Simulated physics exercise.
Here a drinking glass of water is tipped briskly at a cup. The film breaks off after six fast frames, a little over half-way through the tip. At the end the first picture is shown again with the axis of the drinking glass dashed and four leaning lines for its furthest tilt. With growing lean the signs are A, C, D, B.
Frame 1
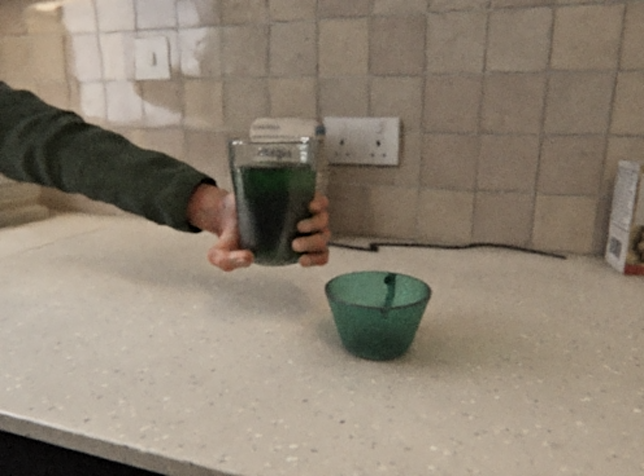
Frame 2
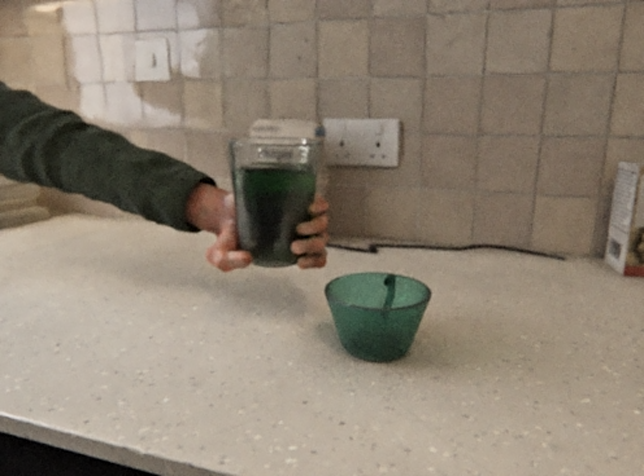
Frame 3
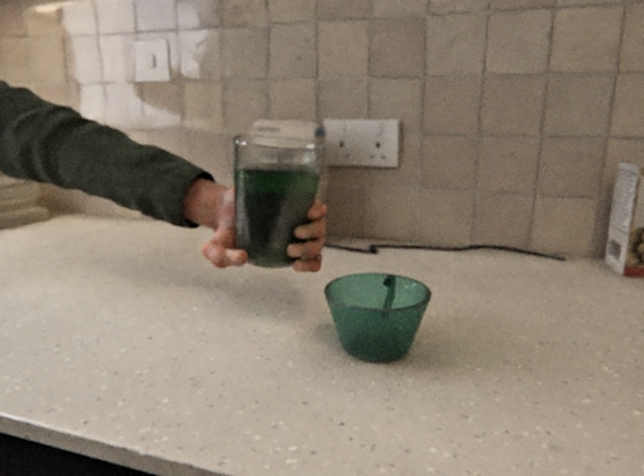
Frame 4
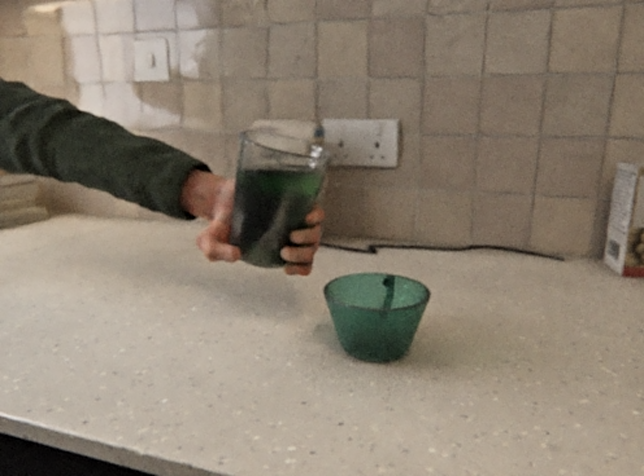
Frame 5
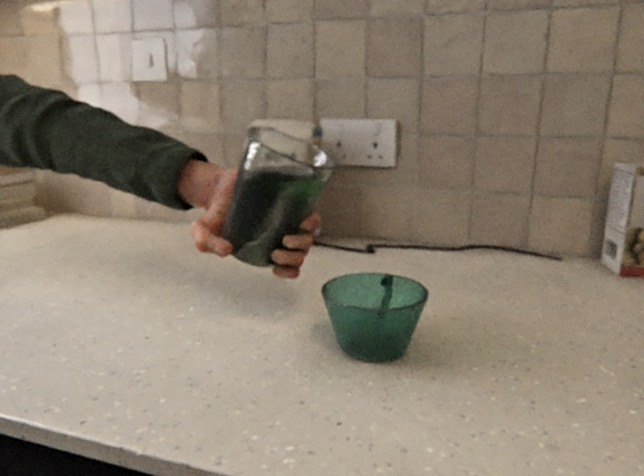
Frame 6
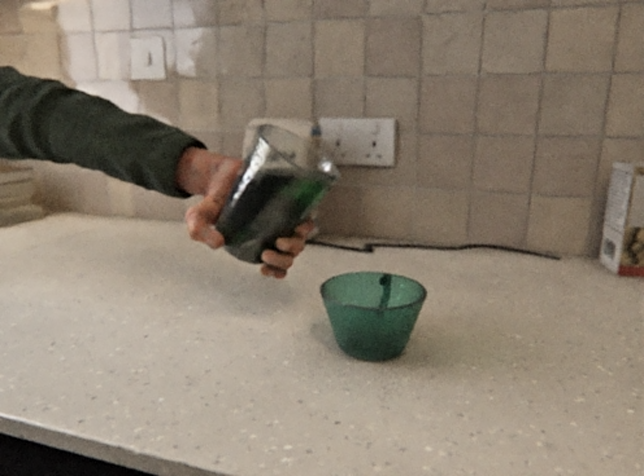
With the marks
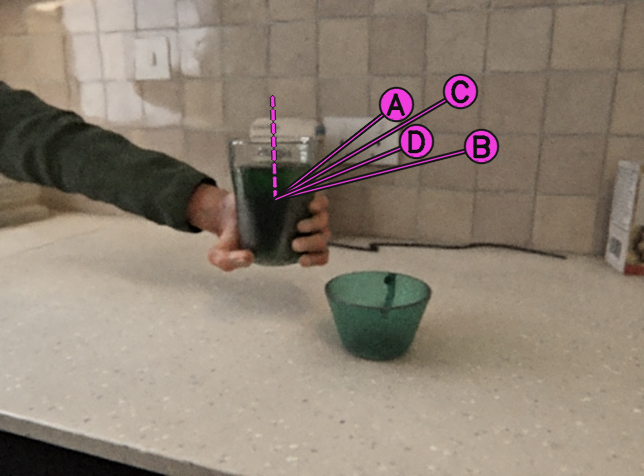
A glass of dark green liquid, held upright by a hand in a dark green sleeve, tilted steadily to the right above a pale counter, near a small green cup that stayed put.
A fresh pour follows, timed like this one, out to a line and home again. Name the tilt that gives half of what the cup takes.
Use mark D.
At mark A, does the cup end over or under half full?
Under half.
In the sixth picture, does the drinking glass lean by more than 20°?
Yes.
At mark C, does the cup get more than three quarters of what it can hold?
No.
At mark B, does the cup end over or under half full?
Over.
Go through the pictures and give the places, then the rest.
In the first frame, upright, lip at (314, 140); rim of the cup round (378, 287); nothing has left yet.
In the second frame, upright, lip at (315, 143); nothing has left yet.
In the third frame, tipped about 7°, lip at (320, 148); nothing has left yet.
In the fourth frame, tipped about 15°, lip at (326, 155); nothing has left yet.
In the fifth frame, tipped about 24°, lip at (331, 166); nothing has left yet.
In the sixth frame, tipped about 34°, lip at (335, 177); nothing has left yet.
In magenta, A at (383, 114); B at (464, 151); C at (445, 100); D at (401, 148).
Choosing A, the cup ends with about 20 % of what it can hold.
Choosing B, the cup ends with about 69 % of what it can hold; 3 % of the water is spilt.
Choosing C, the cup ends with about 34 % of what it can hold.
Choosing D, the cup ends with about 52 % of what it can hold.
